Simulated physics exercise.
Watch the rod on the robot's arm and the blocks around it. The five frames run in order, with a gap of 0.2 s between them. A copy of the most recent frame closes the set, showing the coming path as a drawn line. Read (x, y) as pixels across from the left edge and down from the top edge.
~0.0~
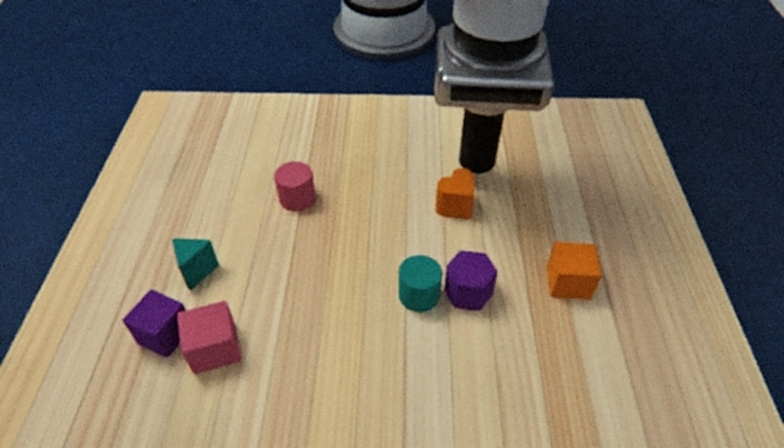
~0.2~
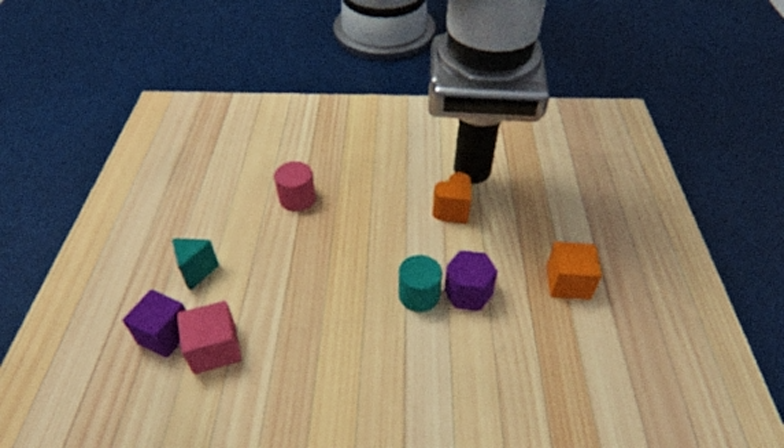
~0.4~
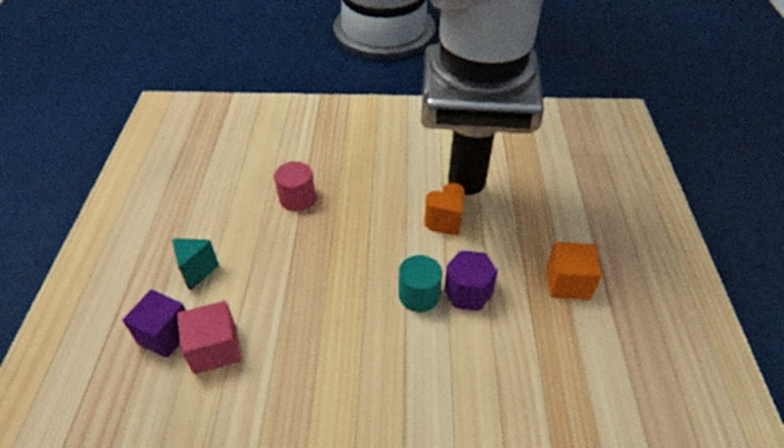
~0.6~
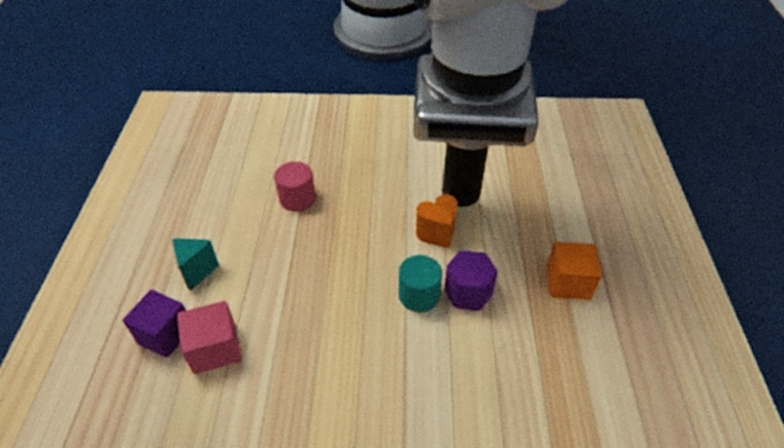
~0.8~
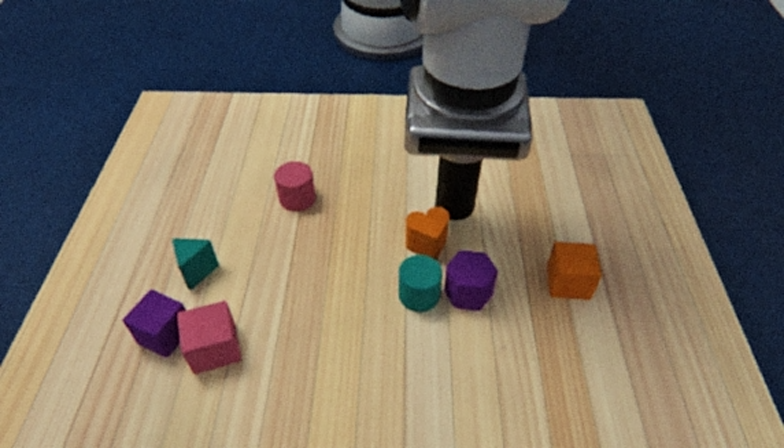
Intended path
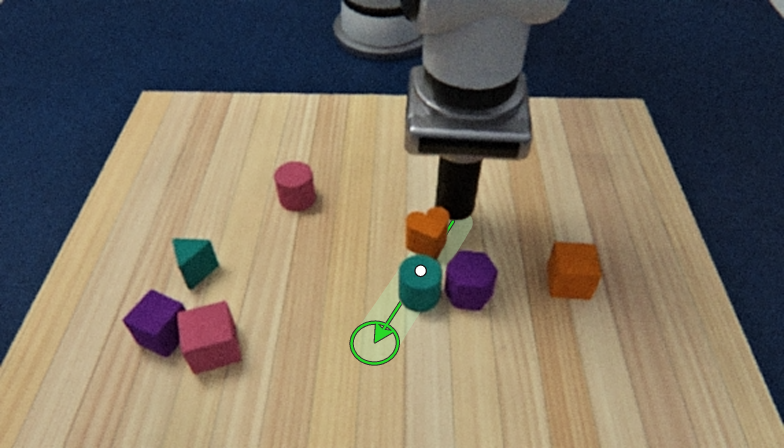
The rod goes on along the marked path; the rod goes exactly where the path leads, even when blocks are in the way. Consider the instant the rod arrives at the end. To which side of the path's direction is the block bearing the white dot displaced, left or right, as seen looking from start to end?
With start-to-end as forward, it shifts left.
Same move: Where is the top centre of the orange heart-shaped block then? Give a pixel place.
In the picture, it is at (368, 264).
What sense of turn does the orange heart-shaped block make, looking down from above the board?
Prediction: Clockwise.
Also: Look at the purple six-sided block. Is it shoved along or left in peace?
Same place.
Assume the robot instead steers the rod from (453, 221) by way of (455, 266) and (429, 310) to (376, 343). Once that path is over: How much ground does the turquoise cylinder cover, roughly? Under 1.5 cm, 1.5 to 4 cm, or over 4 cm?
Distance: More than 4 cm.
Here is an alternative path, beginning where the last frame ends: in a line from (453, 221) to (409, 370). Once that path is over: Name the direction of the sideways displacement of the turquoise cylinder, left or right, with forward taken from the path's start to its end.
Side: Right.
Drawn move, in a line from (453, 221) to (375, 343); the dot is on the turquoise cylinder.
On the path given first. One third of the way, rod (431, 244); orange heart-shaped block (393, 247), turned 50° clockwise.
Two thirds of the way, rod (405, 284); turquoise cylinder (410, 312); orange heart-shaped block (370, 262).
At the end, rod (374, 330); turquoise cylinder (406, 352); orange heart-shaped block (368, 264), turned 145° clockwise; purple six-sided block still.
